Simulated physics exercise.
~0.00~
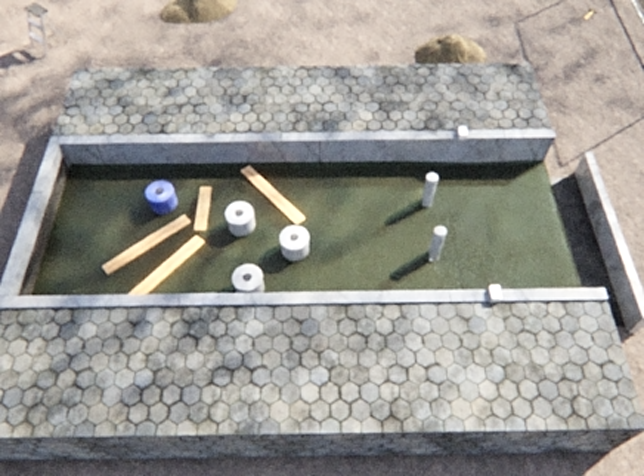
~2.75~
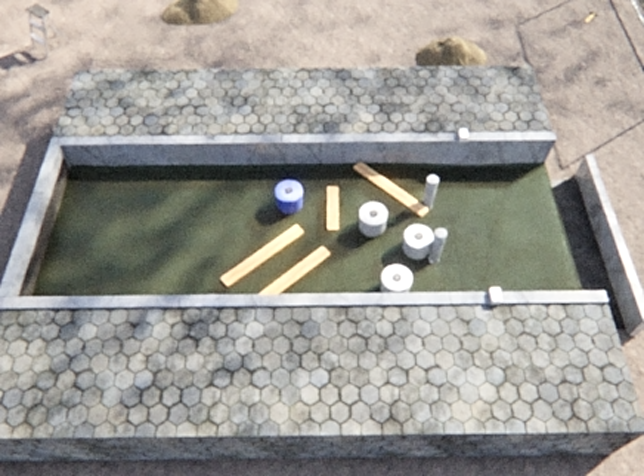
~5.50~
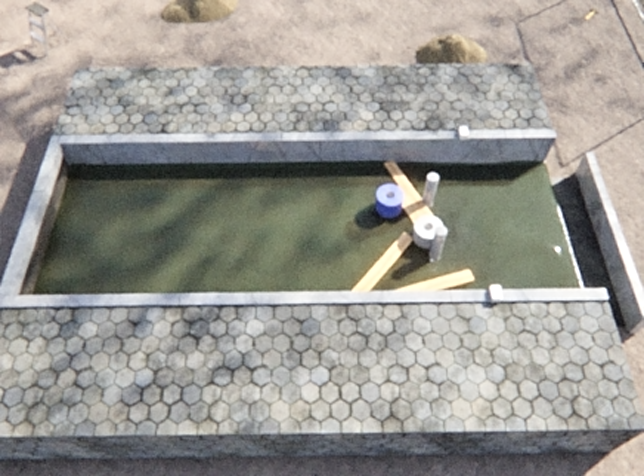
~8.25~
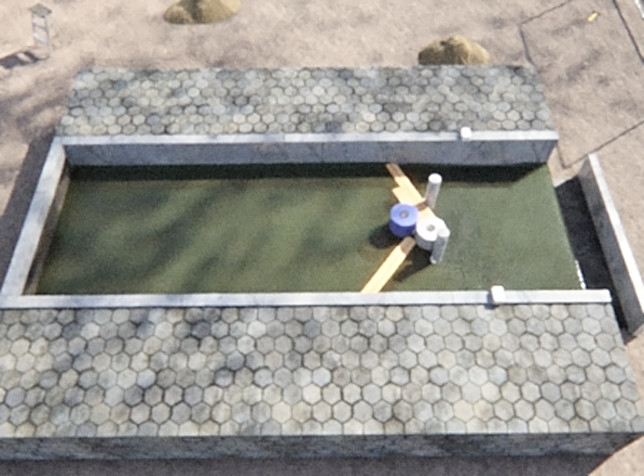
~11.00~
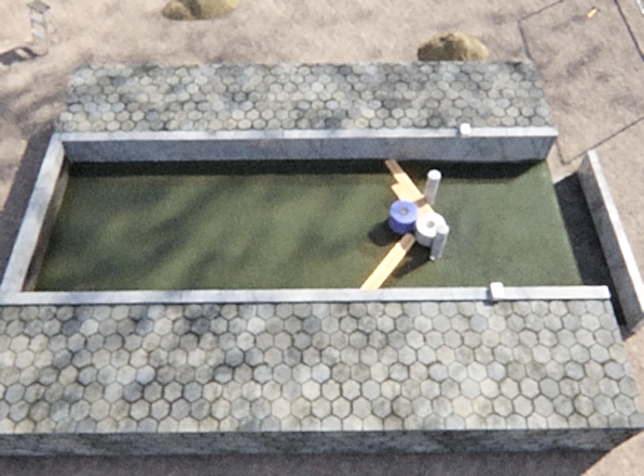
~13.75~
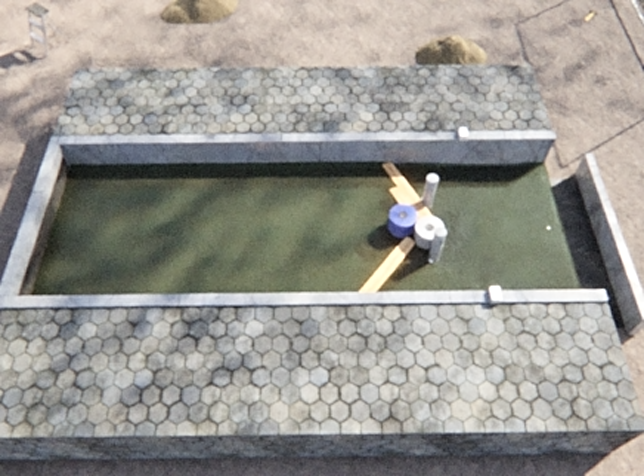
Blue tub drifting right with white tubs and boards along a walled ditch, then jamming against two posts short of the marks.
